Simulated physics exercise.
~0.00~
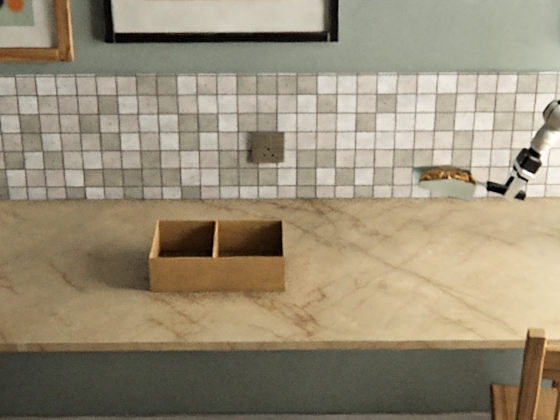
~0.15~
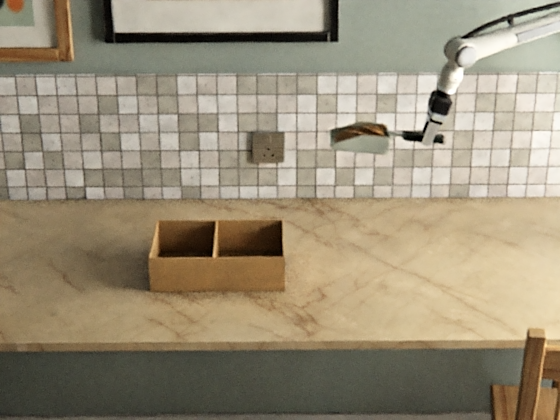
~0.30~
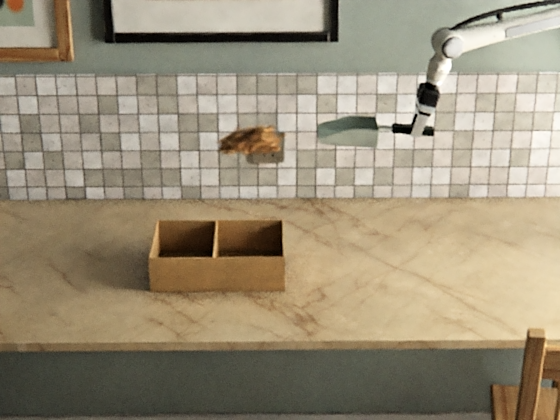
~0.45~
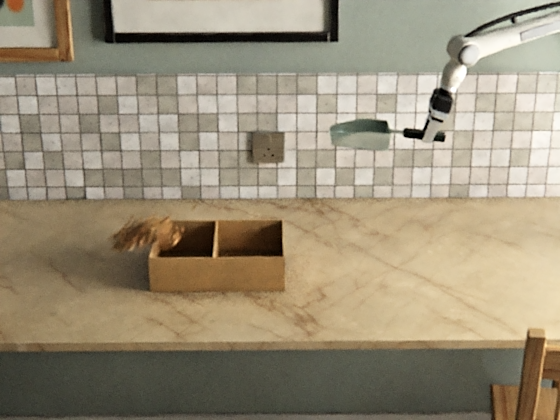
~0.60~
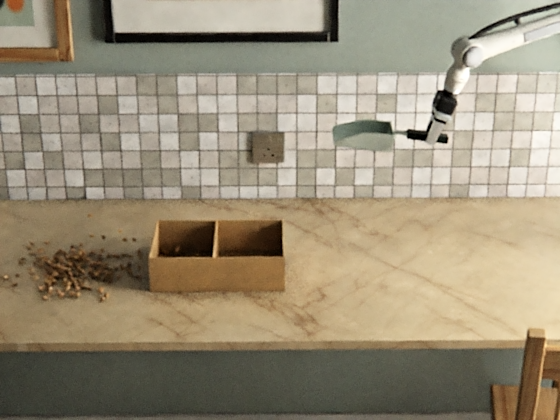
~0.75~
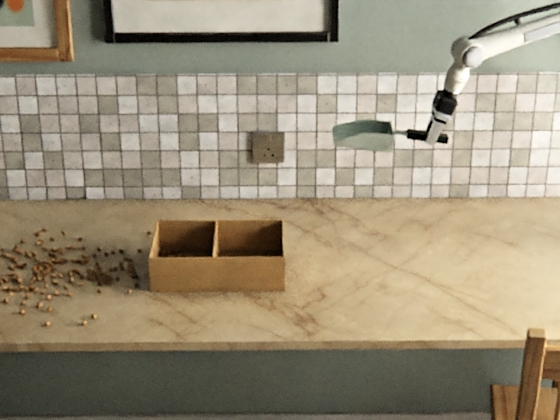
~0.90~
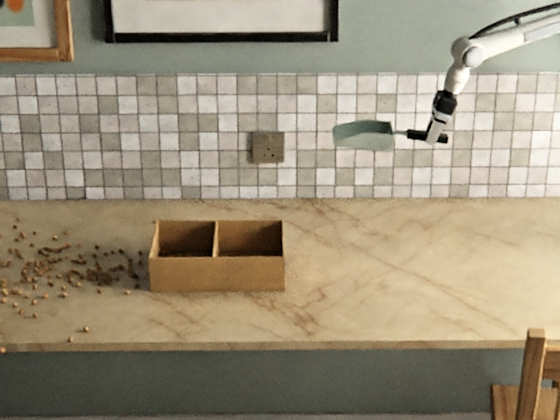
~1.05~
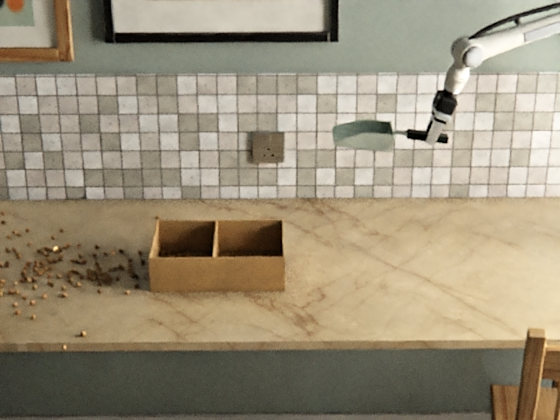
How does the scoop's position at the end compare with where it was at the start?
The scoop ends up farther left and higher than at the start. It begins low near the back edge of the counter on the right and finishes held up in front of the tiles.
